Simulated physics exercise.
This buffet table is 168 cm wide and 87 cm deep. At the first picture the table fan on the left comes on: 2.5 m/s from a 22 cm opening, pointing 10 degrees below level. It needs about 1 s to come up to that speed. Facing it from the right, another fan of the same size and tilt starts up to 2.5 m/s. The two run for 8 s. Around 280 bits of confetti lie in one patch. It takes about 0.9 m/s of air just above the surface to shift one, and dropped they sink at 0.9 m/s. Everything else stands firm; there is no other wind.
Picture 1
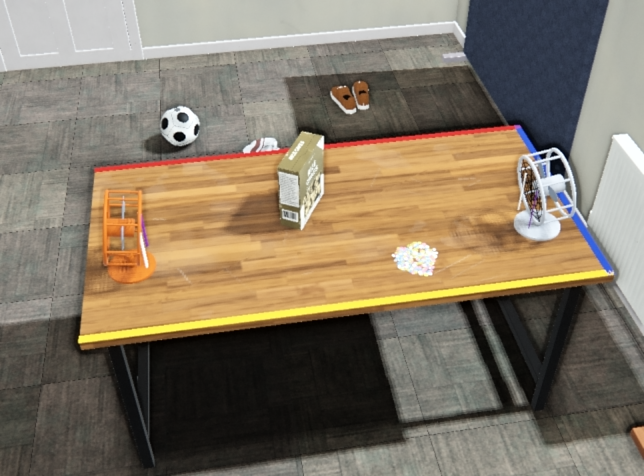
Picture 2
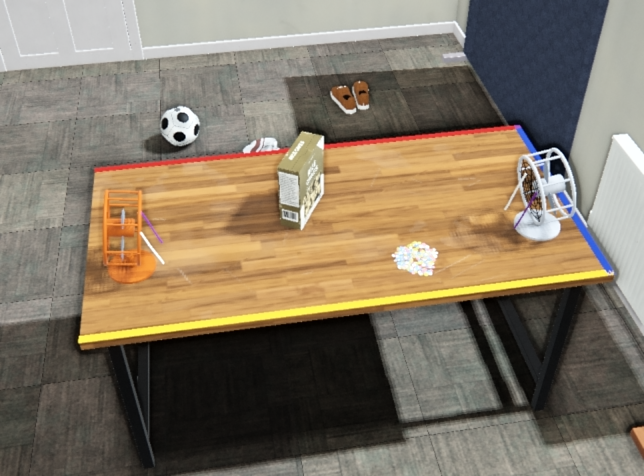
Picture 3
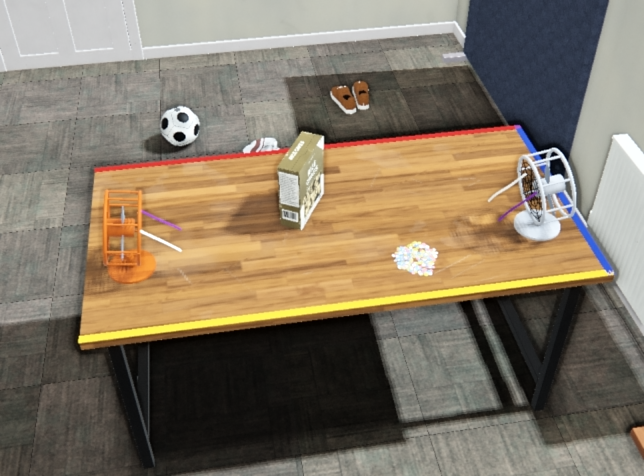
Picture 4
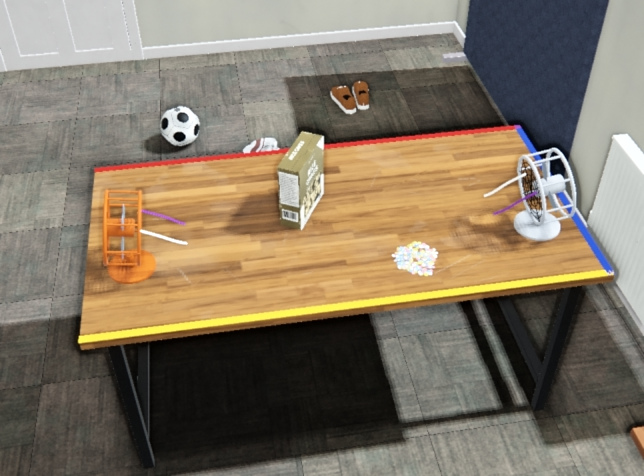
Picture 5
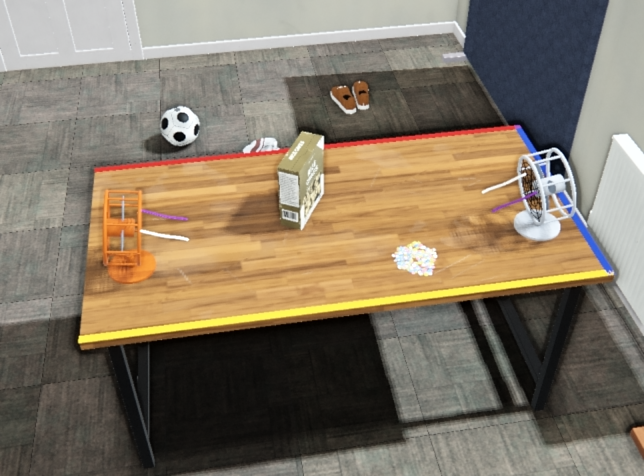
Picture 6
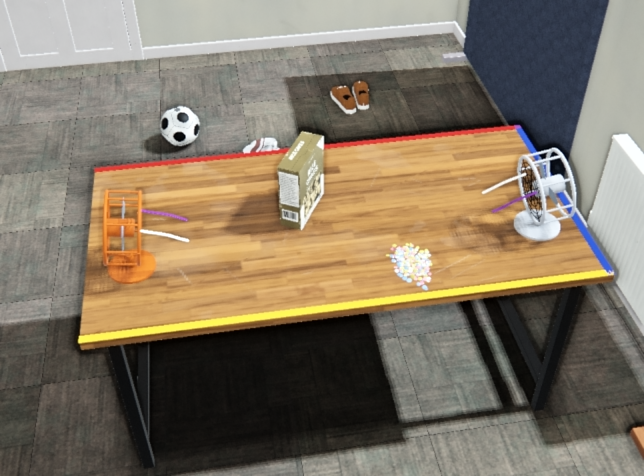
A wooden table edged in red, yellow and blue stands on grey carpet in a room, seen from above by a still camera. An orange fan sits at the left, a white one at the right, a carton and a patch of pale confetti between them, with a football and shoes behind. Ribbons on both fans lift and stream inward, then the confetti shifts slightly towards the yellow edge.
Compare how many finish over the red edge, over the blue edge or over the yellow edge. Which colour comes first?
It is yellow that takes the most.
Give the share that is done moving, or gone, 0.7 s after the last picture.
Near 70 %.
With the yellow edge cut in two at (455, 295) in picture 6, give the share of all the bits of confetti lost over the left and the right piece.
Some 100 % left, 0 % right.
Then, 0.7 s after the last picture, 0 % are over the blue edge, 97 % over the yellow edge and 0 % over the red edge; 69 % are gone or lie where they will stay.
Then, 1.6 s after the last picture, 0 % are over the blue edge, 100 % over the yellow edge and 0 % over the red edge; 100 % are gone or lie where they will stay.
Then, 3.5 s after the last picture, 0 % are over the blue edge, 100 % over the yellow edge and 0 % over the red edge; 100 % are gone or lie where they will stay.
Then, 7.1 s after the last picture, at the end, 0 % are over the blue edge, 100 % over the yellow edge and 0 % over the red edge.
